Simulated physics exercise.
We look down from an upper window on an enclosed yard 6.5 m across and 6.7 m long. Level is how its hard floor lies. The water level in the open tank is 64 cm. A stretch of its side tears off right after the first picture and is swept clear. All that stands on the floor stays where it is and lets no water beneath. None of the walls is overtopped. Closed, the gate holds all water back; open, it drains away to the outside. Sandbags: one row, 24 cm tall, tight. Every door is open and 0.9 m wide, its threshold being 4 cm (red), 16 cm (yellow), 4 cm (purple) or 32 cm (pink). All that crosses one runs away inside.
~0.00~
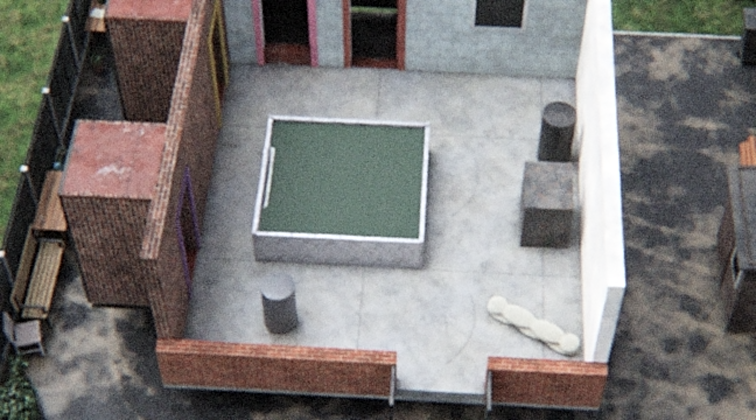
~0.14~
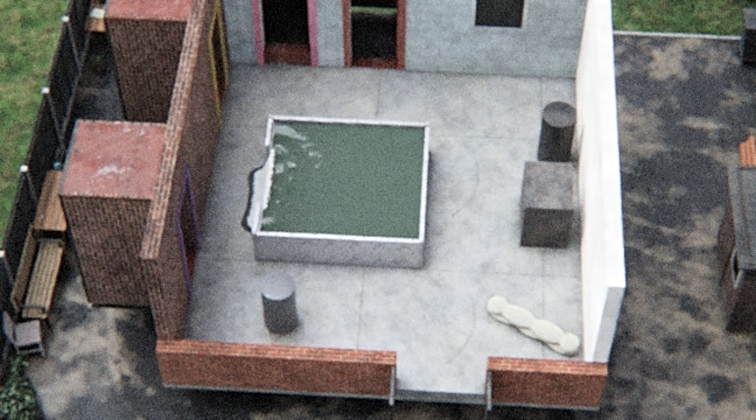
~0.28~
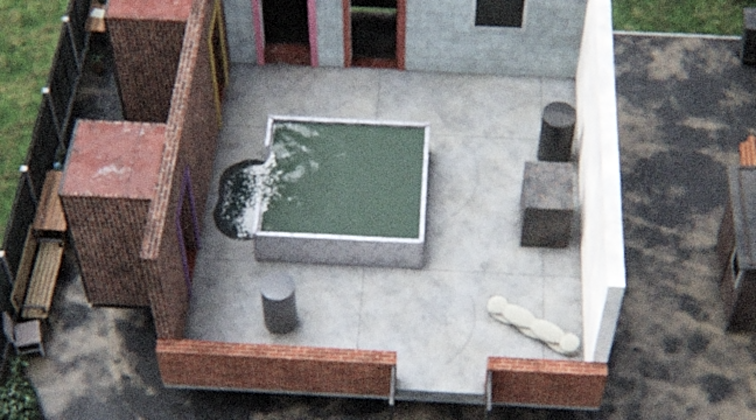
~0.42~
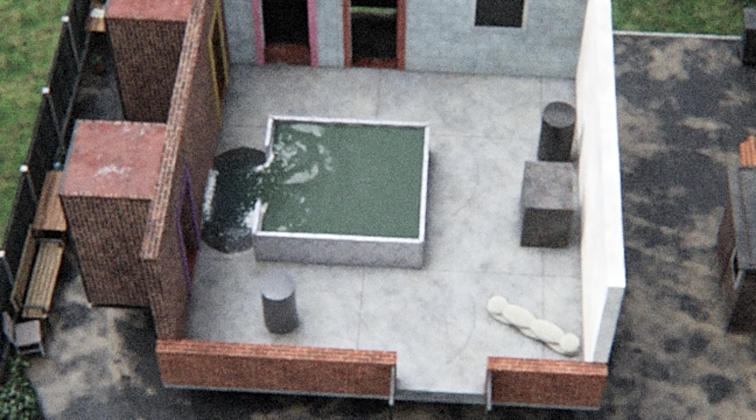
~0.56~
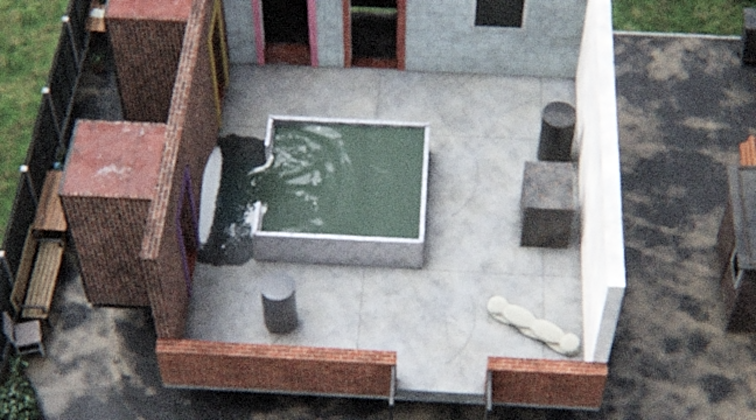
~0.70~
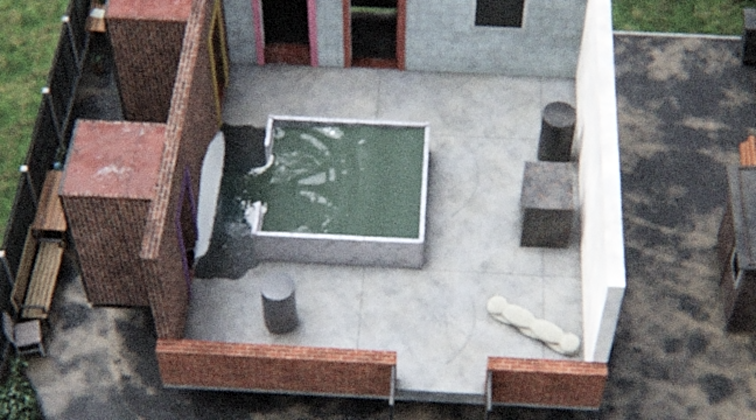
A walled yard with a pale hard floor is seen from high above, the view staying still. A low square tank of dark green water stands near the middle, with a grey cylinder in front, a dark drum and block at right, and a cream twisted object nearby. The tank's left side breaks open, and water pours out, spreading darkly across the floor to the brick wall while ripples cross the tank.
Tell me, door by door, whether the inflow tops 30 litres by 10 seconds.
At the red door it tops it; at the yellow door it falls short; at the purple door it tops it; at the pink door it falls short.
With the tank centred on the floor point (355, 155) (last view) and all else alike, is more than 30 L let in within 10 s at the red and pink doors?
Well, red ends up beyond the mark and pink ends up inside the mark.
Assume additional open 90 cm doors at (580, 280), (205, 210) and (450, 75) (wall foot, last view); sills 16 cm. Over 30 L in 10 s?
In sequence the answers are less than that, more than that and less than that.
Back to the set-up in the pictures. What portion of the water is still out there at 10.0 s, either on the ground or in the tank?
94 %.
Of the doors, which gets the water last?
That would be the red door.
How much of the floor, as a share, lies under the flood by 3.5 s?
About 55 per cent.
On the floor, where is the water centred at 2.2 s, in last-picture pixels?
Its balance point lies near (304, 199).
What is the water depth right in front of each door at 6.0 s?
Depths in centimetres - red: 7, yellow: 9, purple: 9, pink: 18.
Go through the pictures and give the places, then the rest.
The first picture shows still water, 64 cm deep, in the open tank at (344, 180).
In the second picture, the front is at (252, 230), 0.7 m from the gap at (266, 192); 0.2 m2 of floor is under water; 64 cm left at the back of the open tank.
In the third picture, the front is at (224, 228), 1.0 m from the gap at (267, 193); 1.0 m2 of floor is under water; 64 cm left at the back of the open tank.
In the fourth picture, water pours out at (267, 193) and has run 1.3 m, to (202, 233); typically 11 cm deep outside, 64 cm at the open tank's back.
In the fifth picture, water pours out at (266, 193) and has run 1.6 m, to (198, 255); typically 11 cm deep outside, 64 cm at the open tank's back.
In the sixth picture, water pours out at (266, 192) and has run 1.9 m, to (195, 273); typically 11 cm deep outside, 64 cm at the open tank's back.
After 1.4 s water covers 15 % of the floor and is deepest (53 cm) near (218, 198); red door not reached, yellow door 10 cm at the sill, 0 L in, purple door 13 cm at the sill, 6 L in, pink door not reached.
After 2.2 s water covers 30 % of the floor and is deepest (50 cm) near (218, 198); red door not reached, yellow door 12 cm at the sill, 0 L in, purple door 14 cm at the sill, 32 L in, pink door 26 cm at the sill, 0 L in.
After 3.5 s water covers 55 % of the floor and is deepest (32 cm) near (218, 198); red door 10 cm at the sill, 10 L in, yellow door 10 cm at the sill, 0 L in, purple door 11 cm at the sill, 75 L in, pink door 27 cm at the sill, 0 L in.
After 6.0 s water covers 90 % of the floor and is deepest (24 cm) near (208, 197); red door 7 cm at the sill, 38 L in, yellow door 9 cm at the sill, 1 L in, purple door 9 cm at the sill, 122 L in, pink door 18 cm at the sill, 0 L in.
After 10.0 s water covers 95 % of the floor and is deepest (16 cm) near (435, 200); red door 5 cm at the sill, 58 L in, yellow door 8 cm at the sill, 2 L in, purple door 6 cm at the sill, 156 L in, pink door 12 cm at the sill, 0 L in.
